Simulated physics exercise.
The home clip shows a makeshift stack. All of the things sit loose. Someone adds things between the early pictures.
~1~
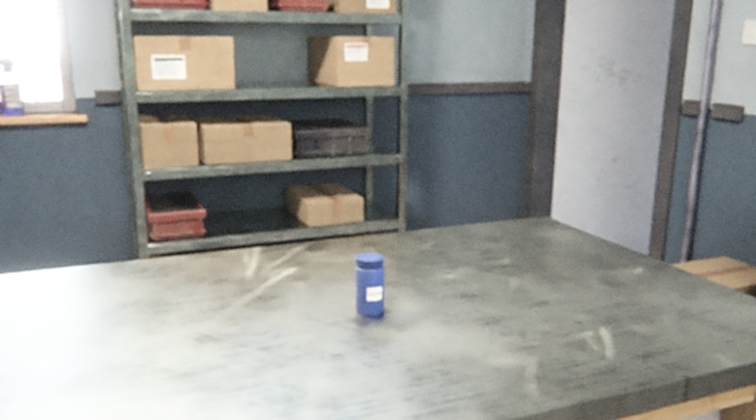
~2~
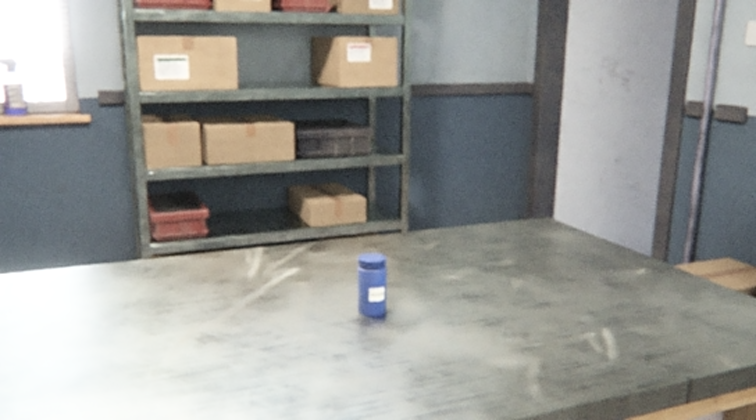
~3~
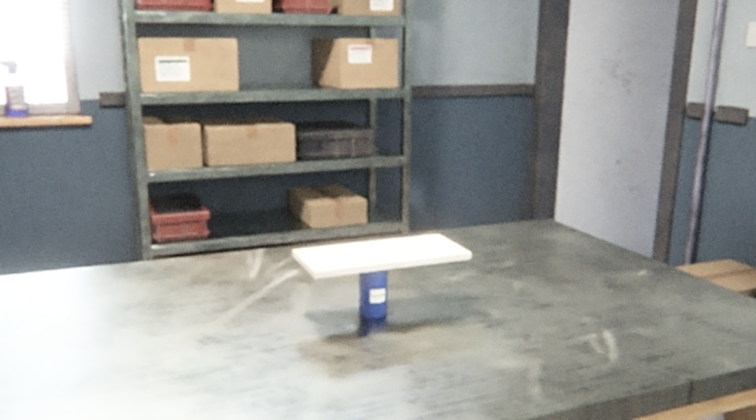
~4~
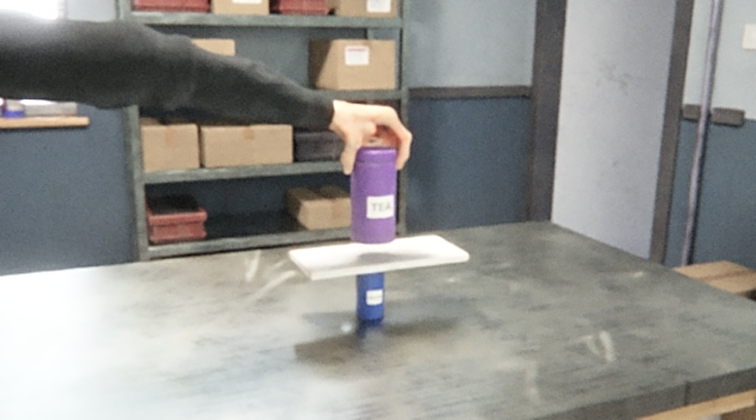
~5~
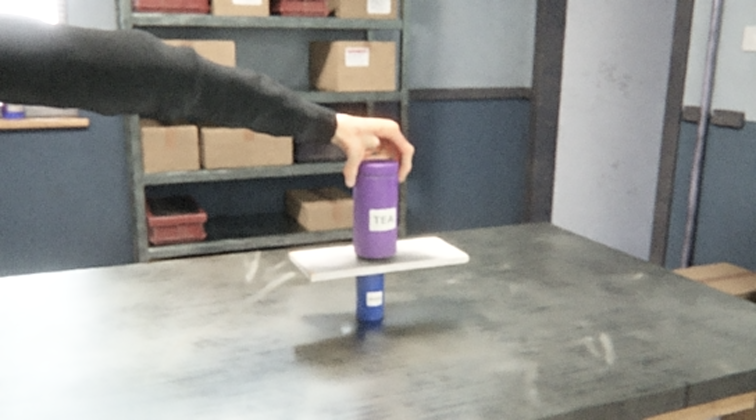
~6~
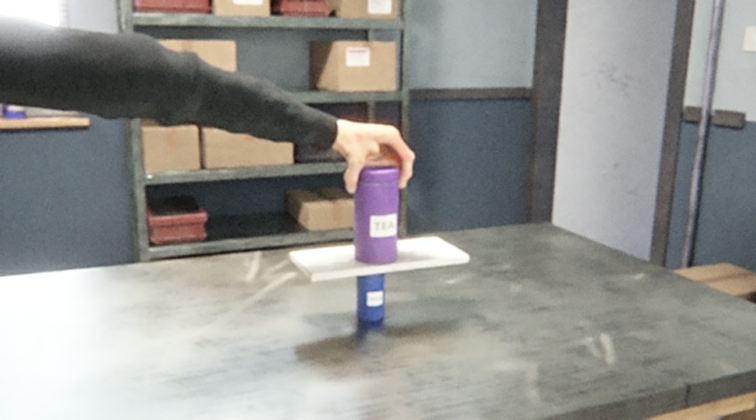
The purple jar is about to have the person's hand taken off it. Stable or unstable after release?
Stable.
Then, 0.20 s after the last picture, nothing has stirred.
Then, 0.30 s after the last picture, purple jar resting near (376, 214).
At rest, all 3 in place. Seen from the same camera at the end, purple jar near (377, 214). The stack keeps its balance.
